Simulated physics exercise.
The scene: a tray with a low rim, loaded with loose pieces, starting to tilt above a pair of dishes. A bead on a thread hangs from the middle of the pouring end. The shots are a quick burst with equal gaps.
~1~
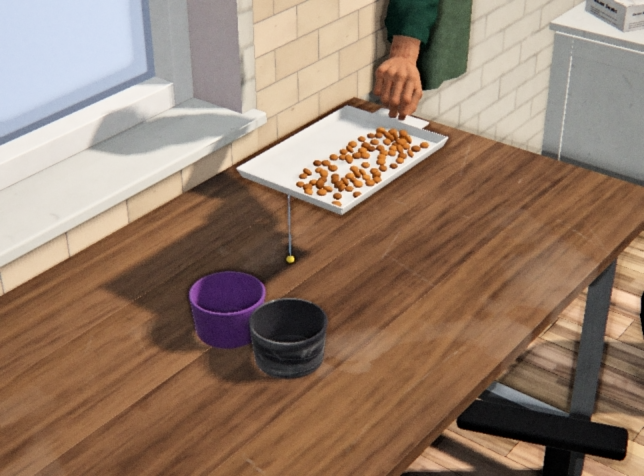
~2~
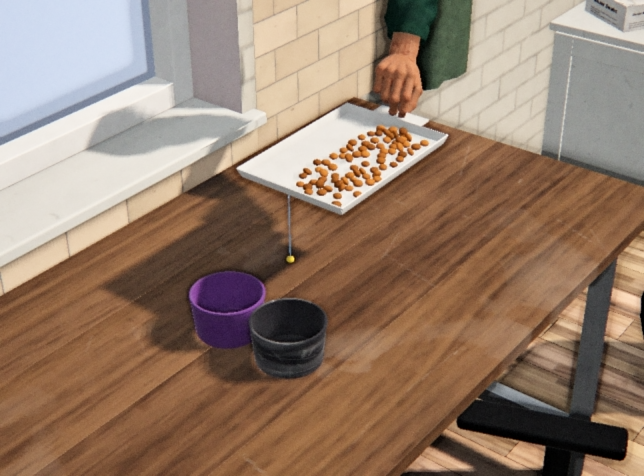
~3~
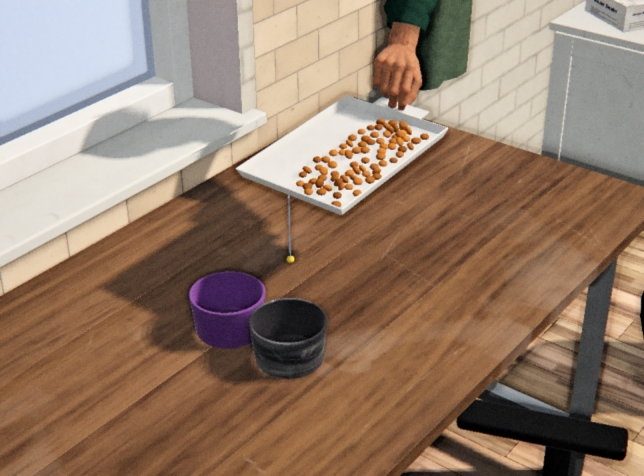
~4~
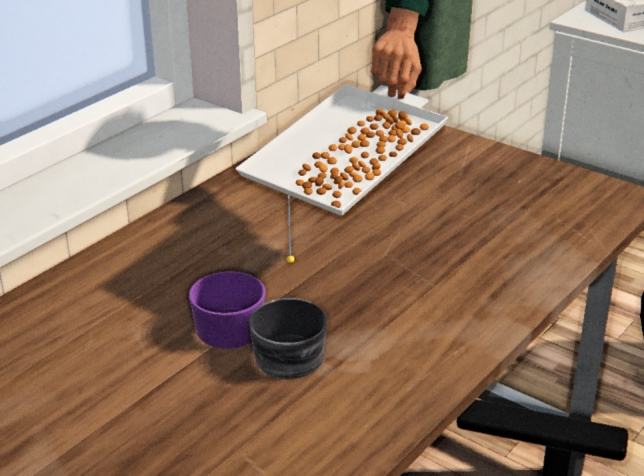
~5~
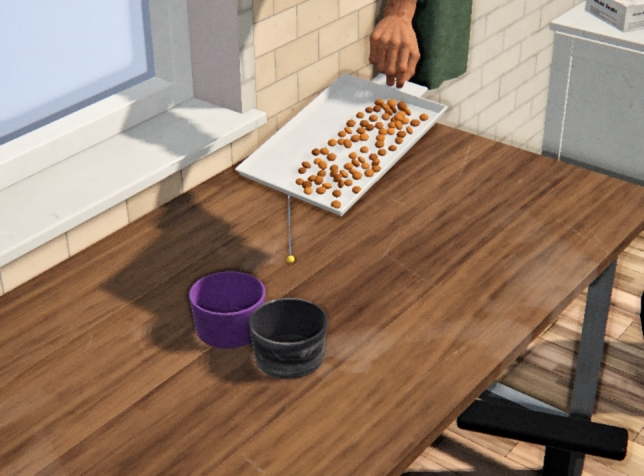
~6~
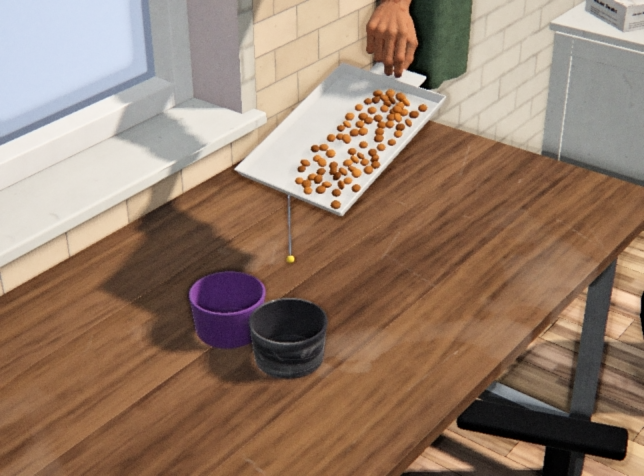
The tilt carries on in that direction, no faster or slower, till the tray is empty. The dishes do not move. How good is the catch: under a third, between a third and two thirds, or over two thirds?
Together they catch less than a third.
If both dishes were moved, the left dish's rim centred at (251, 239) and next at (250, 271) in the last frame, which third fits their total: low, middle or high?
The first try: Under a third. The second: Beyond two thirds.
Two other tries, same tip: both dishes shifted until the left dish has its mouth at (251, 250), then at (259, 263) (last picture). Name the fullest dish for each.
First the right-hand dish, then the right one.
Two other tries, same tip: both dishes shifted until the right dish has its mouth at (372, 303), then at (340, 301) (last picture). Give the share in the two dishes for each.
The first gives 30 %, the second 70 %.
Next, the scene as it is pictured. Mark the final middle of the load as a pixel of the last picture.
At about (294, 324).
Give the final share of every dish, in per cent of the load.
The left dish has 10 per cent, the right dish has 10.
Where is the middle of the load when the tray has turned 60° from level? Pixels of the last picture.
Around (312, 192).
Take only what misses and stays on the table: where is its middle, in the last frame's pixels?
Around (298, 318).
Shortly afterwards, tray tipped steeply; all but a few on the tray; a little in the air.
Next, tray tipped right over; only a few on the tray; a little in the right dish; a little in the left dish; near half outside both; near a quarter in the air.
Some moments later, tray tipped past a quarter turn; a little in the right dish; a little in the left dish; the bulk outside both.
In the end, tray tipped past a quarter turn; a little in the right dish; a little in the left dish; the bulk outside both.
